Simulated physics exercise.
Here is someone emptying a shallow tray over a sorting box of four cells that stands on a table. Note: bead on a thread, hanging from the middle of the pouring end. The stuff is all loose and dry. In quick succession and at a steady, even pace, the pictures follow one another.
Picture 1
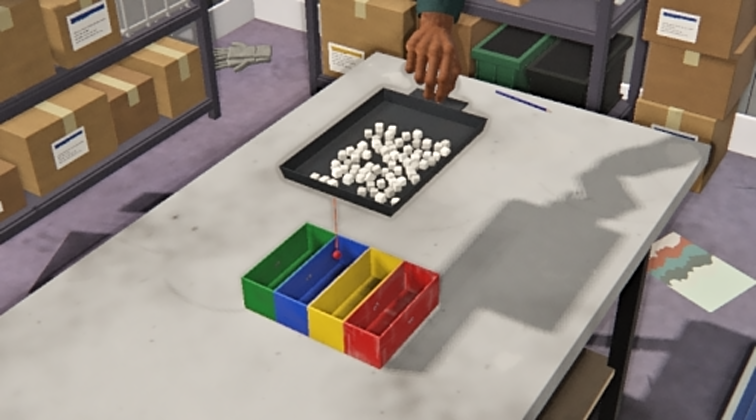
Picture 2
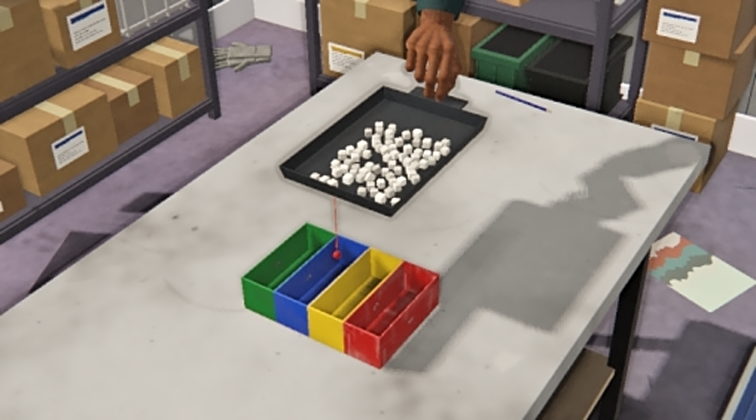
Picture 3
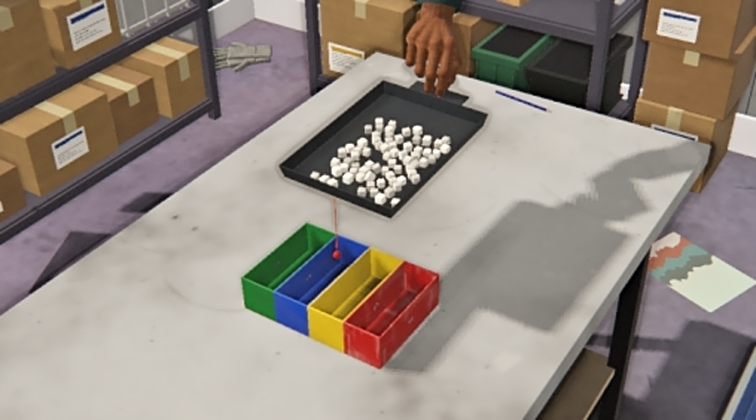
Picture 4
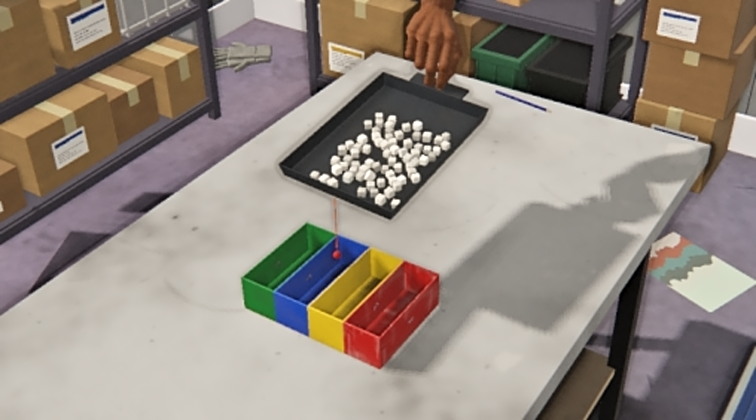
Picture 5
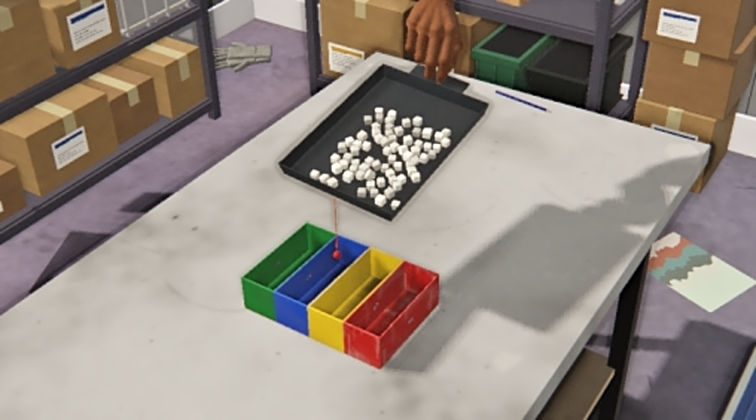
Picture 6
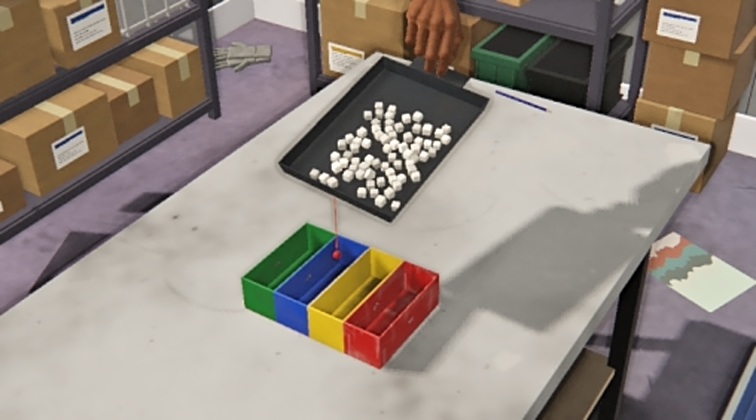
The clip shows a hand holding a shallow black tray of white cubes on a table behind a box with green, blue, yellow and red cells; the hand slowly raises the tray's far end, tilting it slightly toward the box.
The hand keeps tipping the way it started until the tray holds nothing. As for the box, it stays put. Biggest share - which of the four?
Red cell.
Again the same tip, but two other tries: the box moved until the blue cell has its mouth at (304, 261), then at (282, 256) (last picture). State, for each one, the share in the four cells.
Close to 50 %, followed by close to 30 %.
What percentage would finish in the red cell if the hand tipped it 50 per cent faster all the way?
I'd put it near 50 per cent.
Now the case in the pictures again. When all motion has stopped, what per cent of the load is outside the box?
Near 20 %.
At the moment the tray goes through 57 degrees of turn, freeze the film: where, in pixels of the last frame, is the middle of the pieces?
Roughly at (384, 181).
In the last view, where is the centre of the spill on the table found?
Check roughly (441, 365) and you'll find the middle.
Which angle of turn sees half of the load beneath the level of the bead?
I'd put it at about 110 degrees.
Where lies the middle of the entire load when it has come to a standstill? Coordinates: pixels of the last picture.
The centre ends up roughly at (373, 330).
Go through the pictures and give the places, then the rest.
Corners of the pouring end at (284, 166) and (390, 204), level; middle of the load at (388, 159), sugar cubes; bead on its thread at (337, 255); green cell at (259, 297); blue cell at (292, 311); yellow cell at (326, 327); red cell at (362, 343), in the first frame.
Corners of the pouring end at (284, 165) and (390, 205), level; middle of the load at (388, 158), in the second frame.
Corners of the pouring end at (284, 165) and (391, 206), tipped barely, lowest at the right corner; middle of the load at (388, 156), in the third frame.
Corners of the pouring end at (283, 164) and (391, 208), tipped a little, lowest at the right corner; middle of the load at (388, 154), in the fourth frame.
Corners of the pouring end at (283, 163) and (391, 211), tipped a little, lowest at the right corner; middle of the load at (388, 151), in the fifth frame.
Corners of the pouring end at (283, 162) and (391, 213), tipped a little, lowest at the right corner; middle of the load at (388, 149); green cell at (259, 297); blue cell at (292, 311); yellow cell at (326, 327); red cell at (362, 343), in the sixth frame.
Soon after the last picture, tray tipped steeply; all on the tray.
A little later, tray tipped right over; all on the tray.
Later still, tray tipped past a quarter turn; about half in the red cell; about a third in the yellow cell; a small part in the blue cell; about a quarter falling or outside the box.
At rest, tray tipped past a quarter turn; about half in the red cell; about a third in the yellow cell; a small part in the blue cell; none in the green cell; about a quarter outside the box.
